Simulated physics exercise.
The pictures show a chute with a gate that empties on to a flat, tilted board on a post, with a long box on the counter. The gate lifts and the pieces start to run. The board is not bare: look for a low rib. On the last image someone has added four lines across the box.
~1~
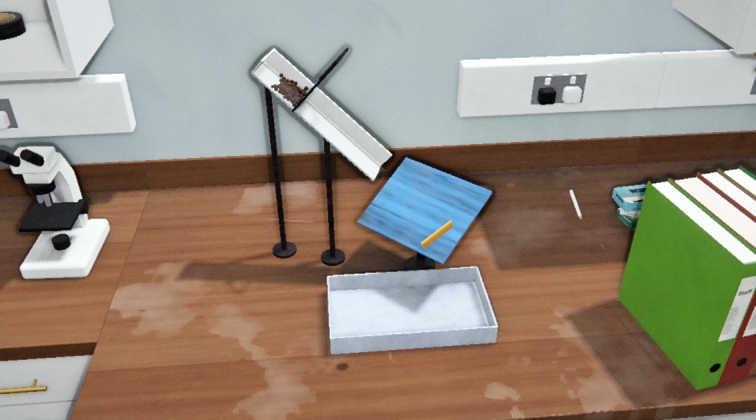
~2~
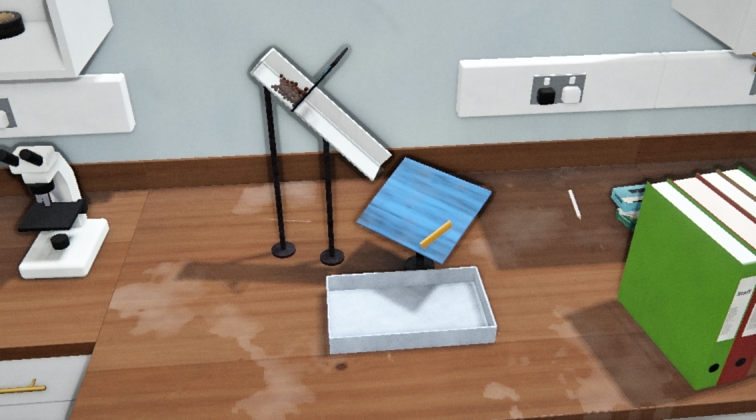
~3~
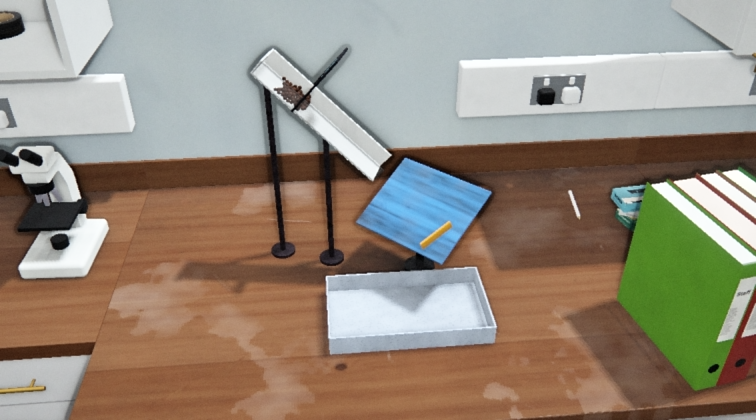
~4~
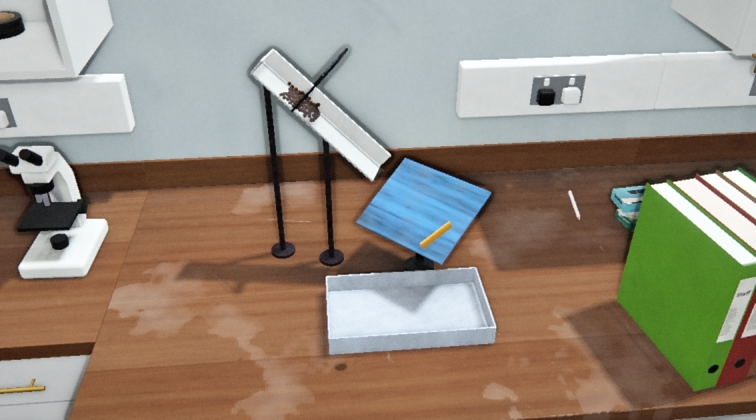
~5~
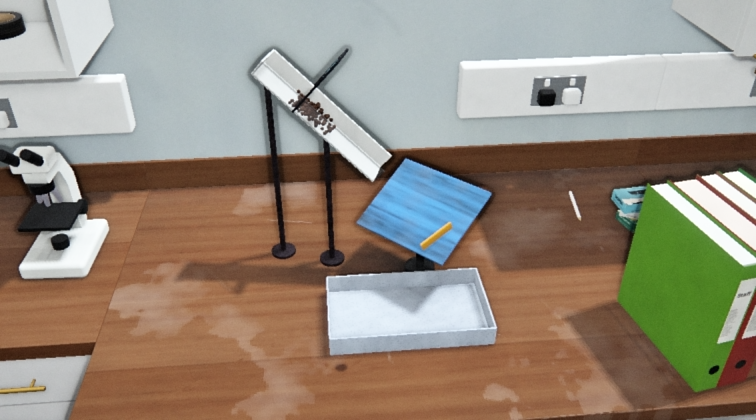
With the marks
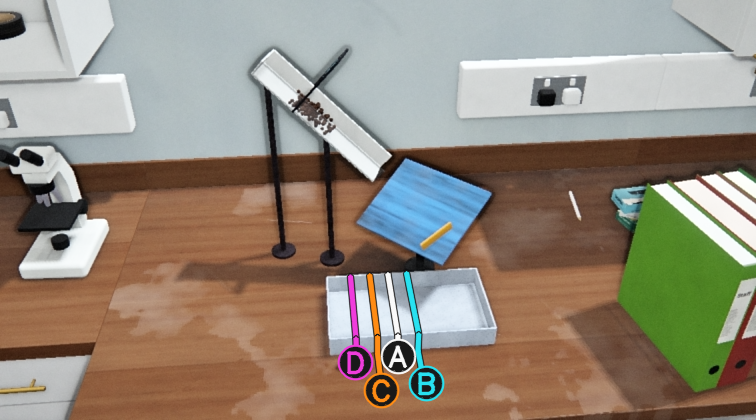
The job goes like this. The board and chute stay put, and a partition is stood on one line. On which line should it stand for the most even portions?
It is A.
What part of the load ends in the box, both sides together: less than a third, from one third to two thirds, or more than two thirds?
More than two thirds.
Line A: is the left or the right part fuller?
The right side.
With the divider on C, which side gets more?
Right.
On the marked copy, line A crosses the front rim at (397, 334); line B crosses the front rim at (418, 333); line C crosses the front rim at (377, 336); line D crosses the front rim at (355, 337).
Choosing A, of what is caught, close to a third on the left of the divider, close to two thirds on the right.
Choosing B, of what is caught, the bulk on the left of the divider, a small share on the right.
Choosing C, of what is caught, a small share on the left of the divider, all but a few on the right.
Choosing D, of what is caught, only a few on the left of the divider, all but a few on the right.
